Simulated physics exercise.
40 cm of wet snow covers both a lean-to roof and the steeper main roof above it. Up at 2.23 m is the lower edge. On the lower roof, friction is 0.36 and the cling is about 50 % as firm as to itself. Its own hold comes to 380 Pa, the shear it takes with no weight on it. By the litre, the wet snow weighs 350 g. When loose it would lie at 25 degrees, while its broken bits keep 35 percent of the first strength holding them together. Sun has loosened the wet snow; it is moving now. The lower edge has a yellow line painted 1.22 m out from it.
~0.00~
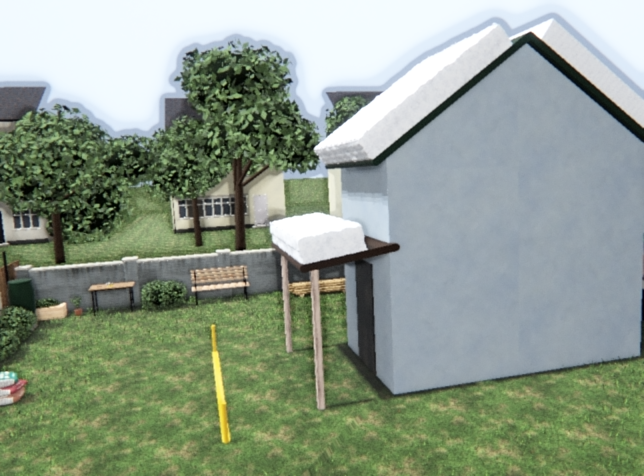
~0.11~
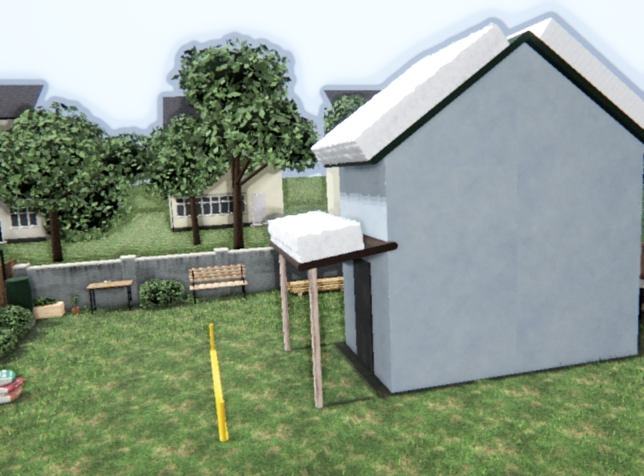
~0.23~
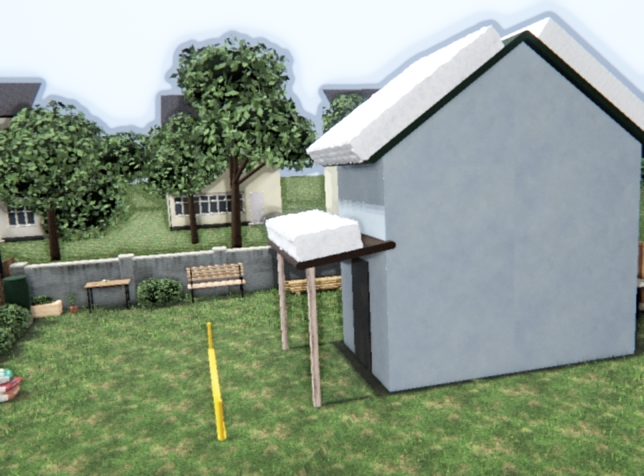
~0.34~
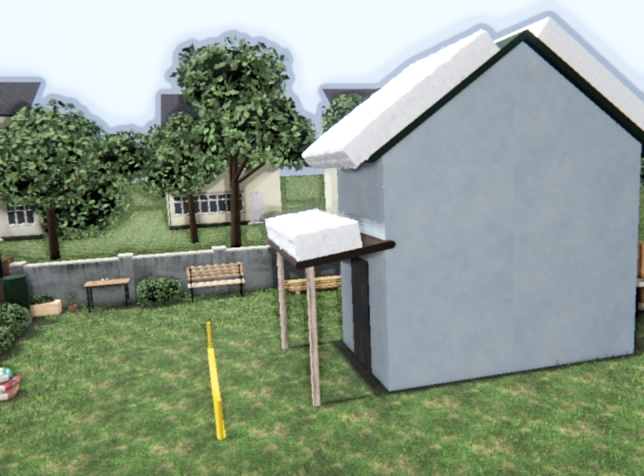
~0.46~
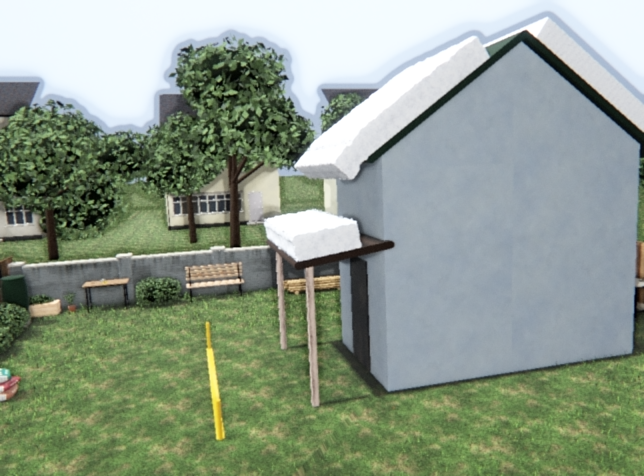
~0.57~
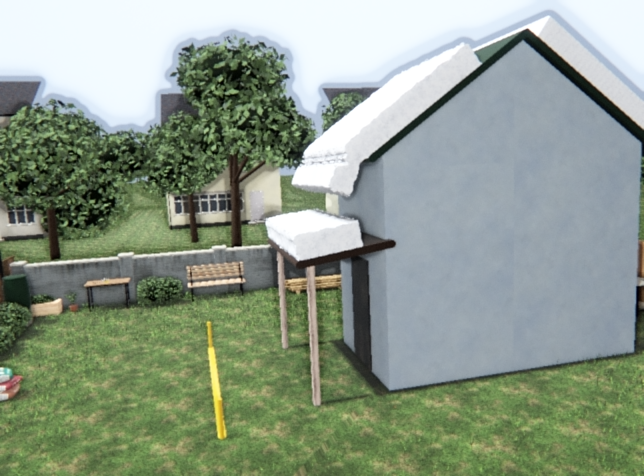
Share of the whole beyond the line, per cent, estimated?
Near 58 %.
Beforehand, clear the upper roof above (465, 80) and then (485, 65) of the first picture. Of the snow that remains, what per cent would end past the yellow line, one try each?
It would be 50 percent the first time and 55 percent the second.
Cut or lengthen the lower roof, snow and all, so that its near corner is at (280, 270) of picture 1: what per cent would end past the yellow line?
Estimate: Around 60 per cent.
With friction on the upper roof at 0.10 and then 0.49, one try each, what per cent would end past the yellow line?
Respectively near 60 % and near 50 %.
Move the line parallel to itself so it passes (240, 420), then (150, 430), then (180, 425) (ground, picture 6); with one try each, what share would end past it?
In order, some 65, 40 and 45 percent would end past it.
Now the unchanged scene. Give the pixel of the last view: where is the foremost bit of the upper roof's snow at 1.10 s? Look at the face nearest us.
Look roughly at (261, 260).
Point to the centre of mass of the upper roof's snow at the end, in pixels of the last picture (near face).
Roughly pixel (107, 413) on the near face.
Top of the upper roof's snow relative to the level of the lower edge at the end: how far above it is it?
0.5 m.
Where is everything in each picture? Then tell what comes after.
The first picture shows front end of the wet snow at (369, 131).
The second picture shows front end of the wet snow at (366, 131), its middle shifted 2.6 cm.
The third picture shows front end of the wet snow at (362, 150), its middle shifted 9.8 cm, 4 % of it past the upper edge, in one piece.
The fourth picture shows front end of the wet snow at (355, 146), its middle shifted 22 cm, 8 % of it past the upper edge, in one piece.
The fifth picture shows front end of the wet snow at (345, 150), its middle shifted 38 cm, 14 % of it past the upper edge, cracking.
The sixth picture shows front end of the wet snow at (336, 171), its middle shifted 60 cm, 22 % of it past the upper edge, cracking.
By 1.10 s, none is below the lower edge and 0 % is past the line.
By 1.74 s, 74 % is below the lower edge and 41 % is past the line.
By 2.37 s, 76 % is below the lower edge and 58 % is past the line.
By 3.00 s, 77 % is below the lower edge and 58 % is past the line.
By 3.10 s, at the end, 77 % is below the lower edge and 58 % is past the line.
